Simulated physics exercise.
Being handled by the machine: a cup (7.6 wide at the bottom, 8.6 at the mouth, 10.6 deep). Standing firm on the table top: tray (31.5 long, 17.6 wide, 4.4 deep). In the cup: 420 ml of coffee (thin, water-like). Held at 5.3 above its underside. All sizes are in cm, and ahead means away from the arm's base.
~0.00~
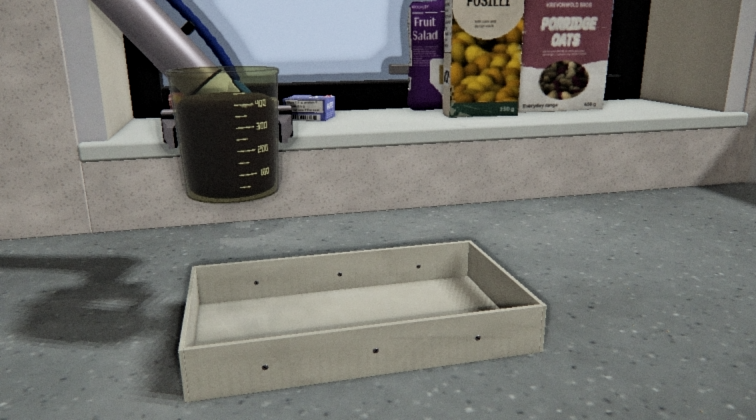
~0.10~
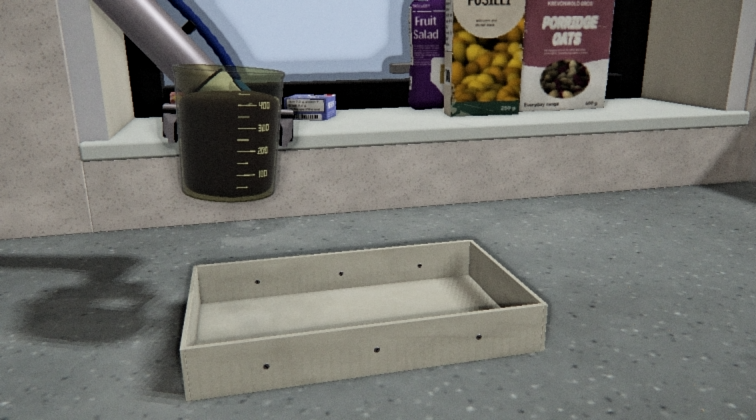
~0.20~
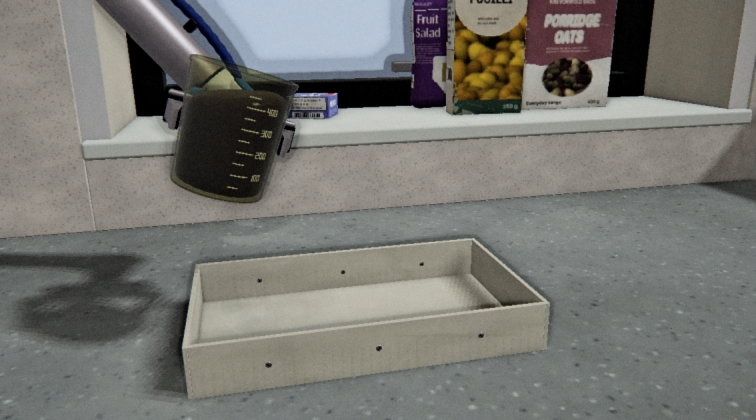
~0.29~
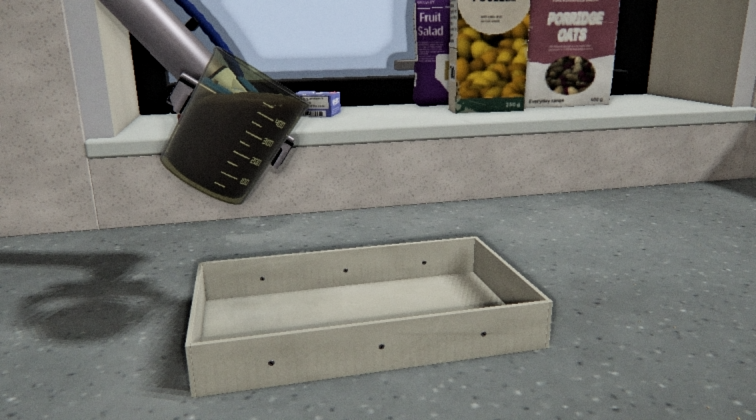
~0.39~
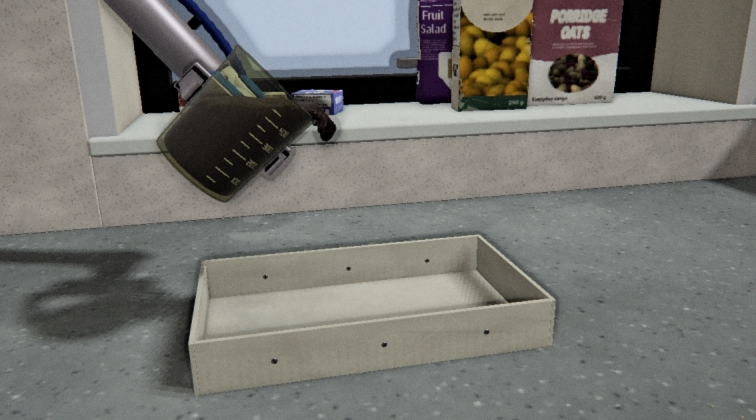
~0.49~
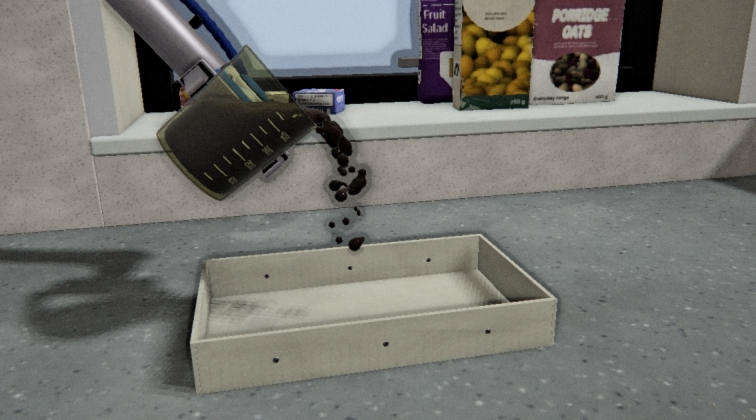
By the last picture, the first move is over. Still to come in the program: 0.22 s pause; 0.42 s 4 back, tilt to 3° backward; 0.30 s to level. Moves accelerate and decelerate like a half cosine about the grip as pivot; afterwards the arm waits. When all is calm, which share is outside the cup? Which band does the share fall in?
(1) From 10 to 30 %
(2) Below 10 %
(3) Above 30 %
1, from 10 to 30 %.
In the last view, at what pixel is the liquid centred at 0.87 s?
(259, 169), roughly.
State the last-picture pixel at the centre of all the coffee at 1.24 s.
Centre pixel approx. (237, 180).
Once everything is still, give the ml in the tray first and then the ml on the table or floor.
Roughly 80, 5 ml.
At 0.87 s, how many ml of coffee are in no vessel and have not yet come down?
Close to 20 ml of it.
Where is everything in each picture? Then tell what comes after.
The first picture shows cup middle at (229, 134), level; upper third of the coffee around (227, 111), from x 180 to 275, top at y 95; 420 ml in the cup.
The second picture shows cup middle at (229, 133), tilted 5° forward; upper third of the coffee around (229, 109), from x 180 to 275, top at y 95.
The third picture shows cup middle at (231, 132), tilted 18° forward; upper third of the coffee around (235, 108), from x 175 to 285, top at y 90.
The fourth picture shows cup middle at (232, 130), tilted 34° forward; upper third of the coffee around (245, 110), from x 165 to 300, top at y 90.
The fifth picture shows cup middle at (234, 128), tilted 47° forward; upper third of the coffee around (248, 112), from x 165 to 330, top at y 95.
The sixth picture shows cup middle at (235, 128), tilted 52° forward; upper third of the coffee around (245, 115), from x 165 to 365, top at y 95; 400 ml in the cup, 20 ml in the air or running down outside.
After 0.87 s, tilted 35° forward, liquid up to 23 above the table; 340 ml in the cup, 60 ml in the tray, 20 ml in the air or running down outside.
After 1.24 s, tilted 2° backward, liquid up to 23 above the table; 340 ml in the cup, 75 ml in the tray, 5 ml on the table or floor.
After 1.63 s, level, liquid up to 23 above the table; 340 ml in the cup, 75 ml in the tray, 5 ml on the table or floor.
After 2.43 s, level, liquid up to 23 above the table; 340 ml in the cup, 75 ml in the tray, 5 ml on the table or floor.
At rest, 340 ml in the cup, 75 ml in the tray, 5 ml on the table or floor. That is 19 % outside the cup.
